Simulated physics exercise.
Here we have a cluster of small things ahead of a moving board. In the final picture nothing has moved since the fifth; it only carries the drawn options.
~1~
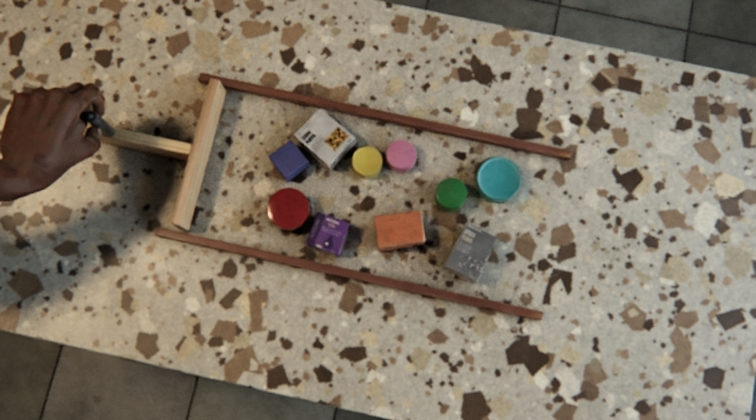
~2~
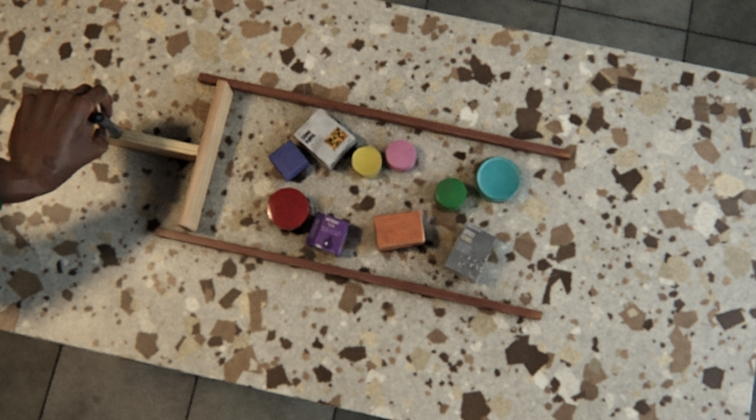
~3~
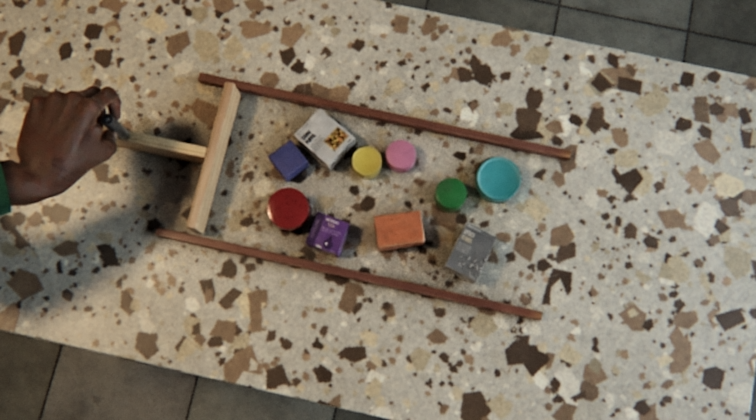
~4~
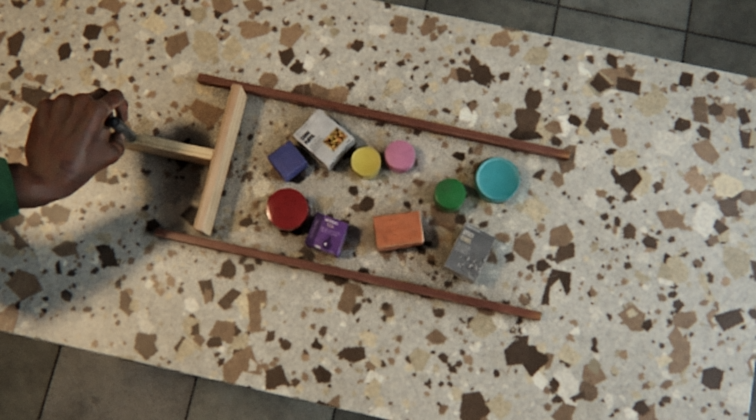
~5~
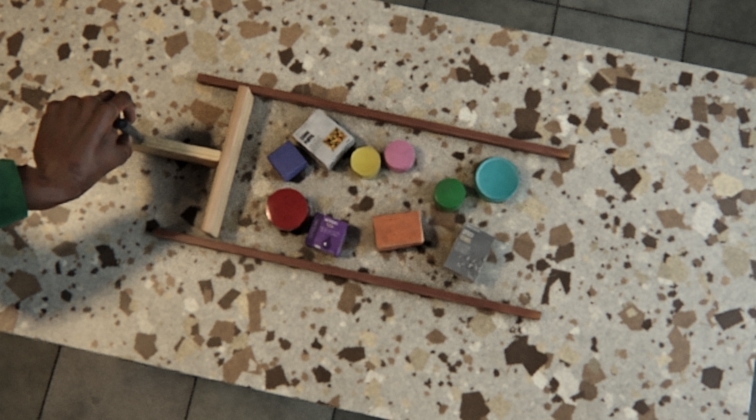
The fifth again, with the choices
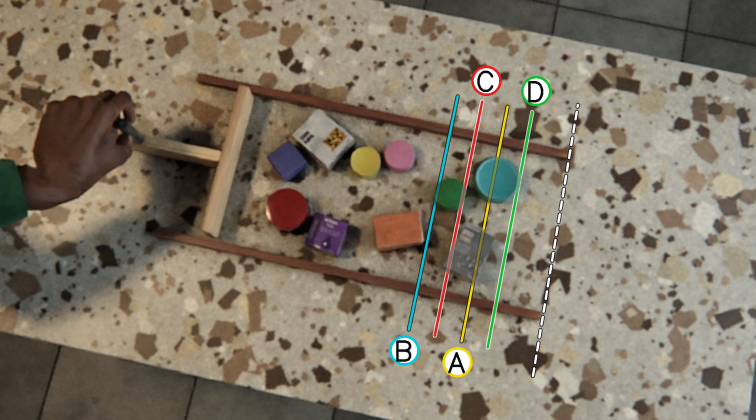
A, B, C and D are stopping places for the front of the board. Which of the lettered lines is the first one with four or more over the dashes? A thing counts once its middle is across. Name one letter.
Line D.
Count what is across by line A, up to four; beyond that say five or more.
It has two across.
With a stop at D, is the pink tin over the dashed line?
Yes.
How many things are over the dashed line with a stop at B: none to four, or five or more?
It has none across.
On the marked copy, A at (485, 221); B at (434, 210); C at (459, 215); D at (511, 226); the dashed line at (556, 236).
With D. Early on, board (326, 179); turquoise tub (496, 180); grey packet (468, 254); none across.
Further on, board (430, 201); grey packet (528, 266); turquoise tub (533, 195); none across.
At the end, board (512, 219); grey packet (609, 284); turquoise tub (597, 218); five across.
As for the rest, A gets only two across; B gets none across; C gets only one across.
